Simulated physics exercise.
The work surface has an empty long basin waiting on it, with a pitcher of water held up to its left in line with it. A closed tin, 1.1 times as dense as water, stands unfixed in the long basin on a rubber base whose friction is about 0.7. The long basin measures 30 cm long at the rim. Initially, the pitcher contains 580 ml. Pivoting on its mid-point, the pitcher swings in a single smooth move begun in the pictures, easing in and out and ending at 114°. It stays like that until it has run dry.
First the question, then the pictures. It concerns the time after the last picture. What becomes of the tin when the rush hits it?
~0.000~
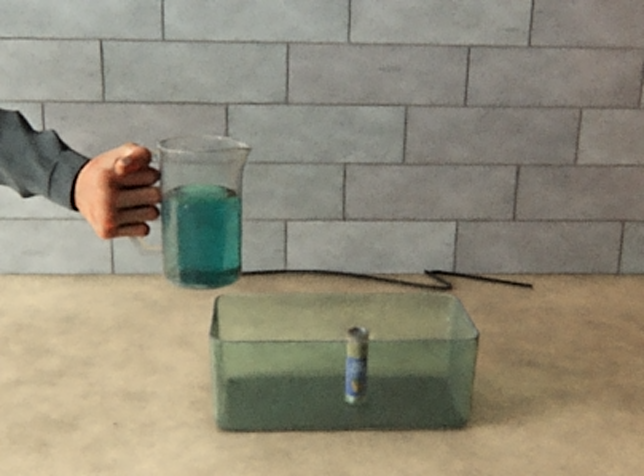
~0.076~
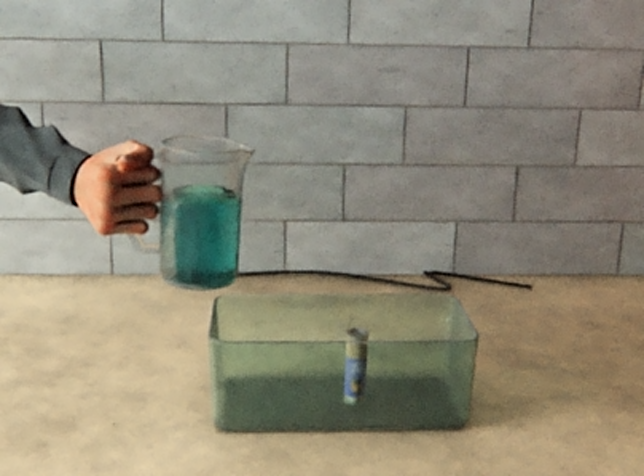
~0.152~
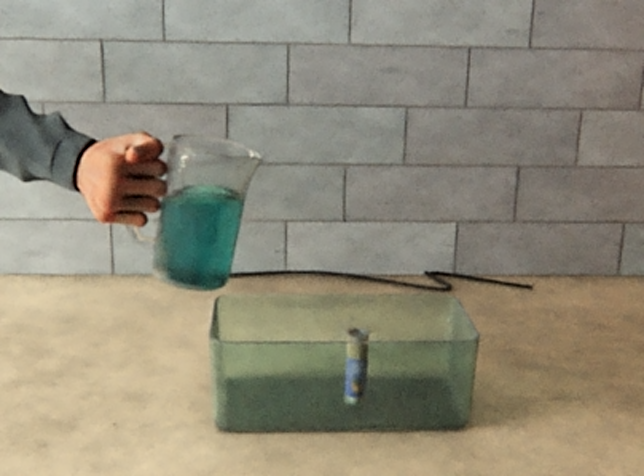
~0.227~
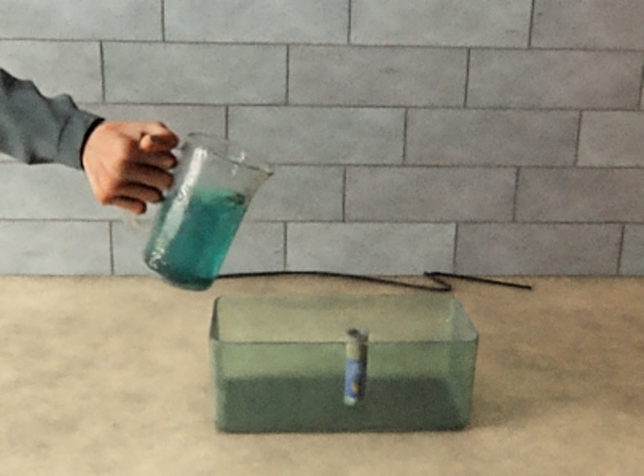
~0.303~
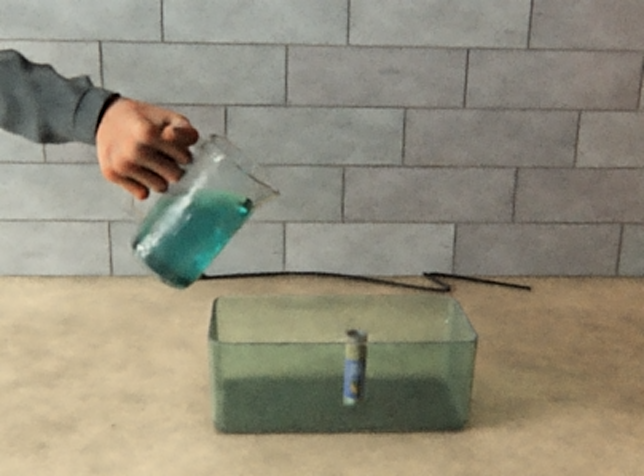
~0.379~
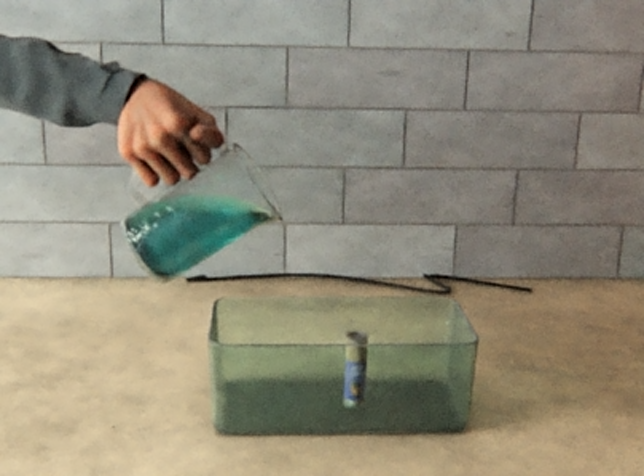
Odds are it weathers it.
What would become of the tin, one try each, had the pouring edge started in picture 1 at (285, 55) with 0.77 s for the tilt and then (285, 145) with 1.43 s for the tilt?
Trial 1 - tin stays standing; trial 2 - tin tips.
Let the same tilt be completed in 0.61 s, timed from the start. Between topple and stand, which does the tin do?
Outcome - the tin comes down.
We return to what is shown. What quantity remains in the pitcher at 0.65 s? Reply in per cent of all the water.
Close to 66 percent of the liquid remains at that time.
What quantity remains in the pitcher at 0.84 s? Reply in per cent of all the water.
16 %.
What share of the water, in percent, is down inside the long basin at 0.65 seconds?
Near 14 in a hundred.
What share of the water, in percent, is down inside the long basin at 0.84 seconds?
It works out near 72 per cent.
Then, 0.65 s in, the tilt is 107° and 66 per cent is still to pour; the tin stands where it began.
Then, 0.84 s in, the tilt is 114° and 15 per cent is still to pour; the tin stands 1 cm from where it began.
Then, 1.05 s in, the tilt is 114° and 1 per cent is still to pour; the tin stands 2 cm from where it began.
Then, 1.27 s in, the tilt is 114° and 0 per cent is still to pour; the tin stands 2 cm from where it began.
Finally, the tin stands 2 cm from where it began.
